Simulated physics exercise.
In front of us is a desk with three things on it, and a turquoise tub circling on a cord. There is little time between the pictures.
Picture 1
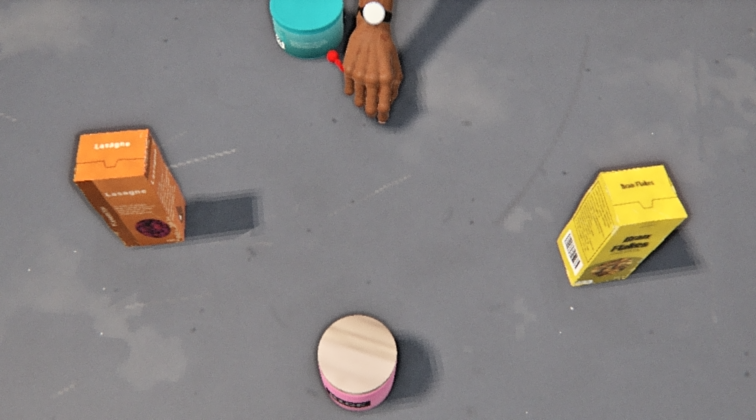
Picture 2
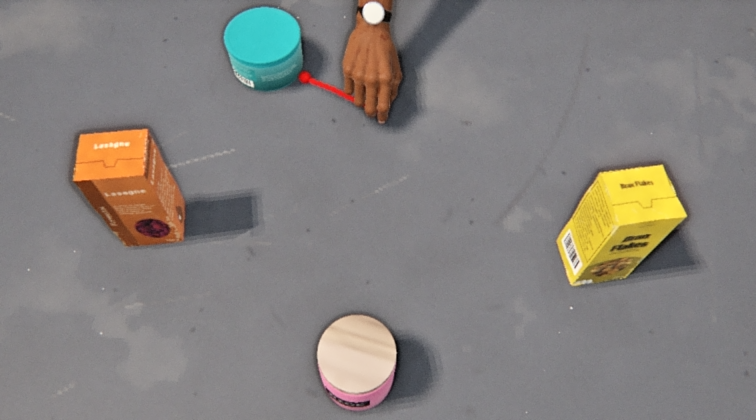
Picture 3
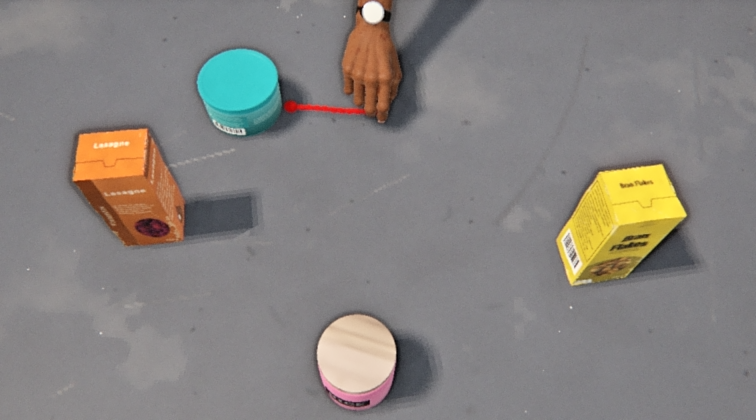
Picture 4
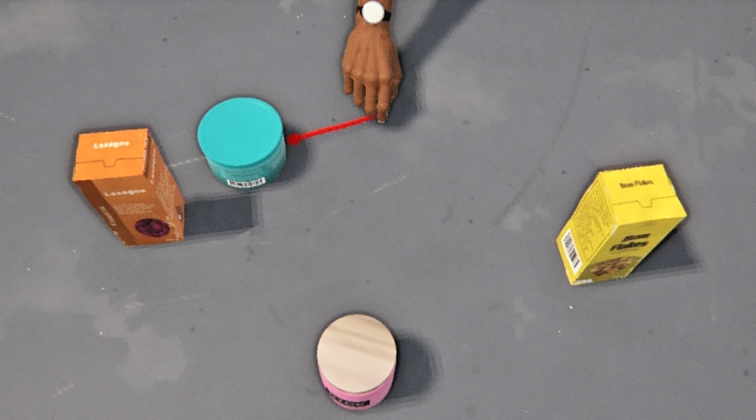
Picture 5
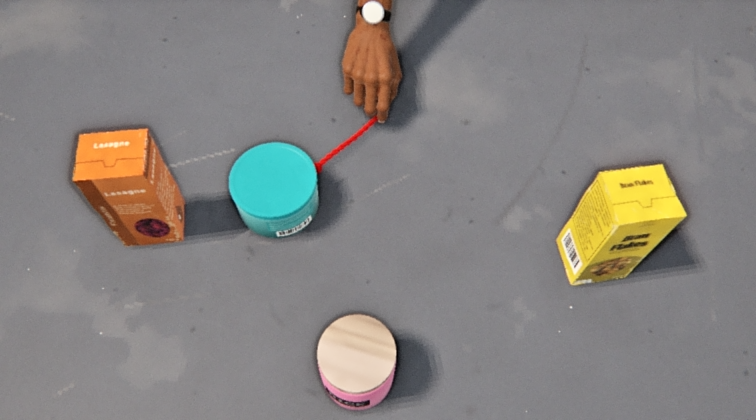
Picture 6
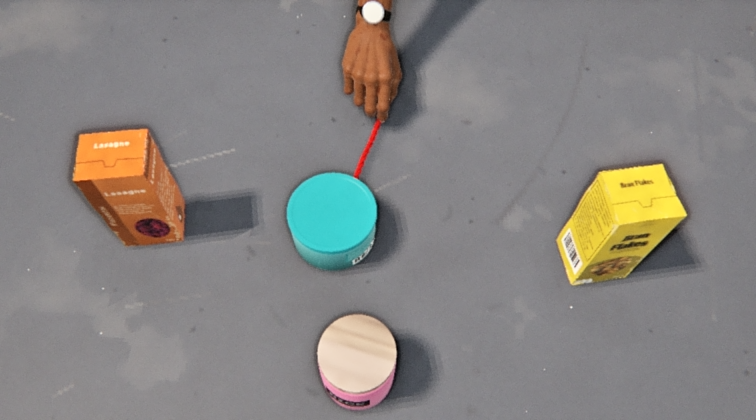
At the start, a turquoise tub on a red cord sits beside a hand at the top of a gray surface, with an orange carton, a yellow carton and a pink jar around it. The tub swings left, then curves down past the orange carton and rightward, circling anticlockwise to just above the jar.
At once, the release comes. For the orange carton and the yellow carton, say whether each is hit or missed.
The orange carton is missed, the yellow carton is hit.
Then, 0.08 s past the final frame, tub near (466, 243).
Then, 0.20 s past the final frame, tub near (565, 262); yellow carton pushed aside.
When it is over, tub near (579, 267); yellow carton knocked over. The orange carton stays untouched and the yellow carton gets hit.
